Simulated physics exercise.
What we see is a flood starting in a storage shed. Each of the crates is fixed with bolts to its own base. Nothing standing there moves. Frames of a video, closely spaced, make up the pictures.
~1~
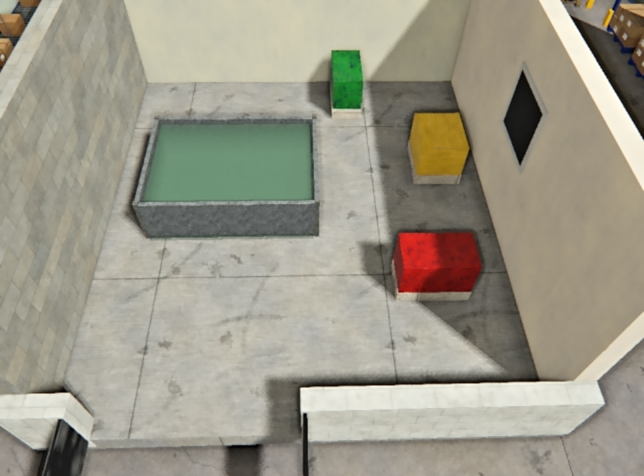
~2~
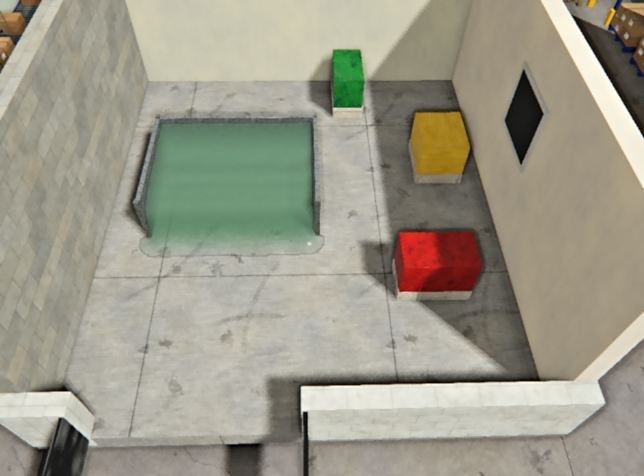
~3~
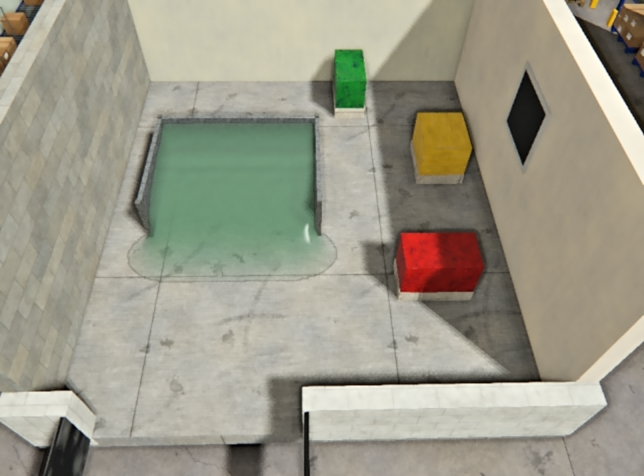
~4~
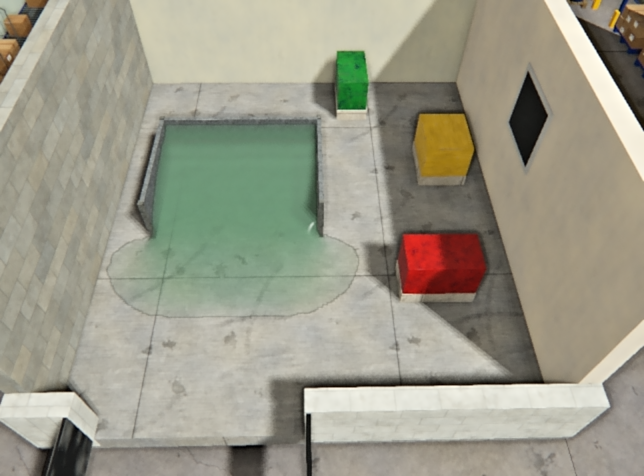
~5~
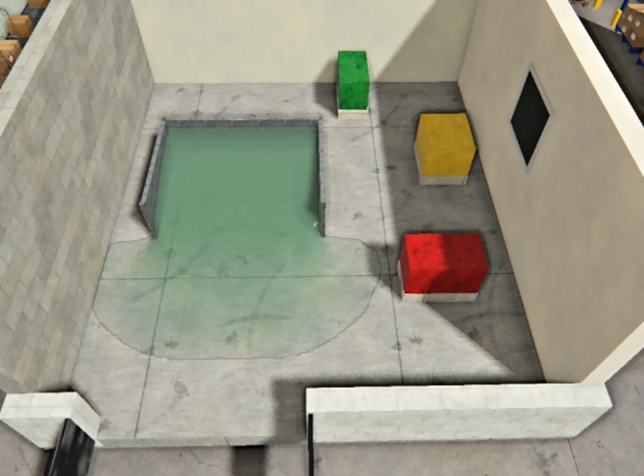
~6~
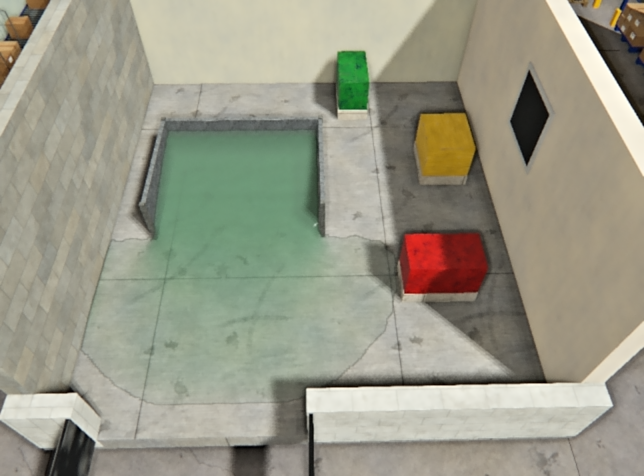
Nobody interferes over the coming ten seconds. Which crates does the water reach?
The yellow crate is not reached; the green crate is not reached; the red crate is not reached.
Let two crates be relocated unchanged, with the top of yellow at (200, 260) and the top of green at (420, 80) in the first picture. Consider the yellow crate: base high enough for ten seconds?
The yellow crate is flooded.
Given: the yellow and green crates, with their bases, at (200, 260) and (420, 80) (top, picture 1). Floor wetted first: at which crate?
Answer: The yellow-painted one.
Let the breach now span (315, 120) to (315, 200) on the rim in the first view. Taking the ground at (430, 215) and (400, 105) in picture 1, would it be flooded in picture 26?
Submerged, submerged.
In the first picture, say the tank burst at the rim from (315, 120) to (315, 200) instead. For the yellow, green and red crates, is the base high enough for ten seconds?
As I see it, the yellow crate is overtopped, the green crate is overtopped and the red crate is overtopped.
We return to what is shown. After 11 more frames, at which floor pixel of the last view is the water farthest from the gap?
By then the tip should be at about (543, 408).
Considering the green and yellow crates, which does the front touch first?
First to get wet: The yellow crate.
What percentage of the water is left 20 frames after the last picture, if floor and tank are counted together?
The share not yet gone is roughly 58 percent.
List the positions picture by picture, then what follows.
The first frame shows still water in the open tank at (232, 161).
In the second frame, water pours out at (232, 222) and has run to (144, 240).
In the third frame, the front is at (137, 261), out from the gap at (234, 225).
In the fourth frame, the front is at (120, 285), out from the gap at (237, 227).
In the fifth frame, water pours out at (238, 228) and has run to (106, 313).
In the sixth frame, water pours out at (238, 229) and has run to (143, 391).
A moment on, water covers 40 % of the floor; the yellow crate not reached, the green crate not reached, the red crate water round its plinth.
Next, water covers 40 % of the floor; the yellow crate not reached, the green crate not reached, the red crate water round its plinth.
Then, water covers 45 % of the floor; the yellow crate not reached, the green crate not reached, the red crate water round its plinth.
Later, water covers 65 % of the floor; the yellow crate water round its plinth, the green crate not reached, the red crate water round its plinth.
In the end, water covers 85 % of the floor; the yellow crate stayed above the water, the green crate stayed above the water, the red crate stayed above the water.
